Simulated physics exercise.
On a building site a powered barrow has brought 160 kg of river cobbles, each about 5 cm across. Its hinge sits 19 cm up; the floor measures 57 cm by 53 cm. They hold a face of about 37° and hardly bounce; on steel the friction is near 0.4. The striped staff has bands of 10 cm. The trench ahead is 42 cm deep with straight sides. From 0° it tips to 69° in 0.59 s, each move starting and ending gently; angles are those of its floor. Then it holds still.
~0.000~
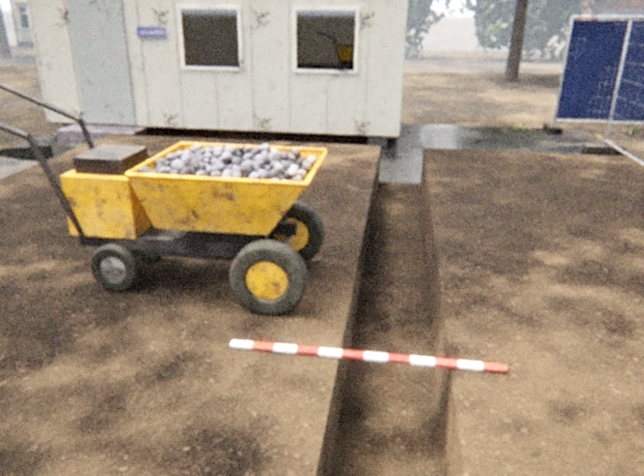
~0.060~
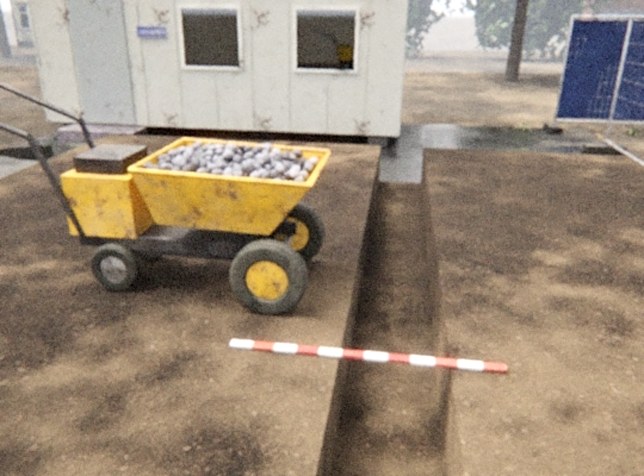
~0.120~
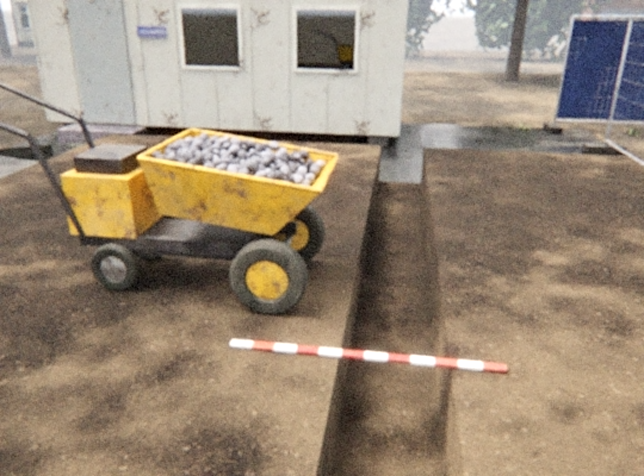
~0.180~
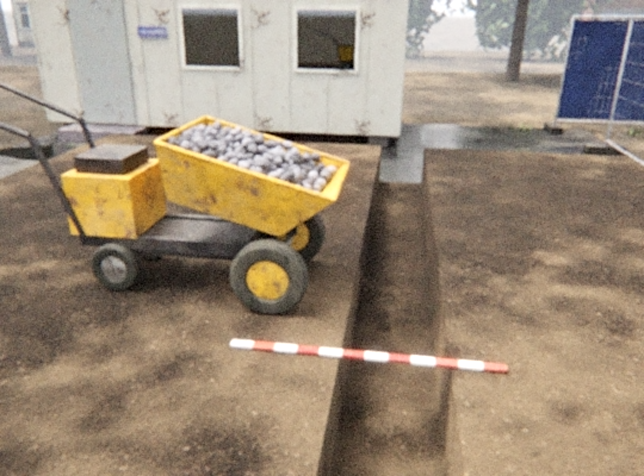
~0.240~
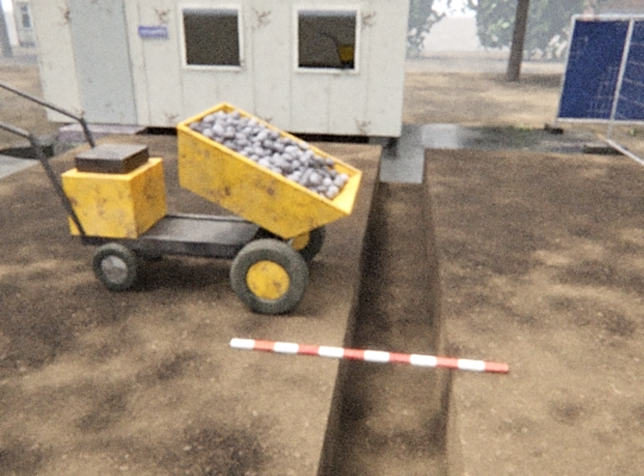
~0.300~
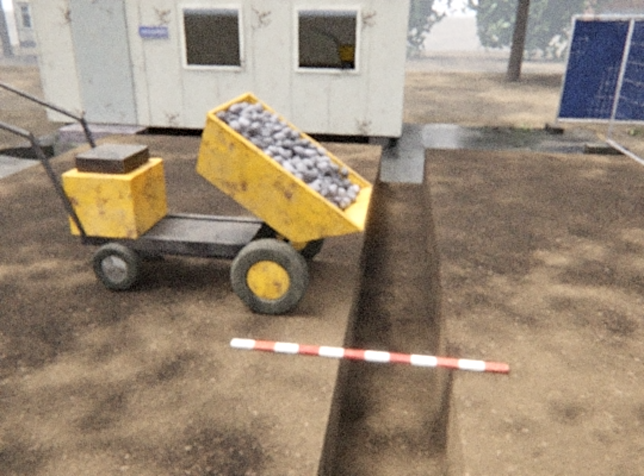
A cream cabin with two dark windows stands behind a bare dirt building site, seen from slightly above by a still camera. At left, a yellow powered barrow holds grey cobbles beside a straight trench, with a red-and-white staff lying across it and a blue panel at upper right. The barrow's tray tilts steadily forward to the right, its rear rising and front lip lowering, carrying the stones.
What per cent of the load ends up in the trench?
Some 74 per cent of it.
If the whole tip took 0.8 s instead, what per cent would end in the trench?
Then about 85 per cent.
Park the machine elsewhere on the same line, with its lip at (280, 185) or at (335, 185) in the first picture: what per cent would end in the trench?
First some 95, then 45 per cent.
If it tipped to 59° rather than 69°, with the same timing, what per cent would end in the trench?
It would be near 55 per cent.
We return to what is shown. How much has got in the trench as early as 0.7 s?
About 30 per cent by then.
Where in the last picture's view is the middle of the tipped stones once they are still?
Near (417, 347).
After 0.4 s the floor is at 58°; 100 % in the tray; the foremost stones are at (373, 229).
After 0.7 s the floor is at 69°; 70 % in the tray, 29 % in the trench, 1 % past the trench; the foremost stones are at (449, 284).
After 1.0 s the floor is at 69°; 19 % in the tray, 55 % in the trench, 26 % past the trench; the foremost stones are at (616, 309).
After 3.0 s the floor is at 69°; 0 % in the tray, 74 % in the trench, 26 % past the trench; the foremost stones are past the picture's edge.
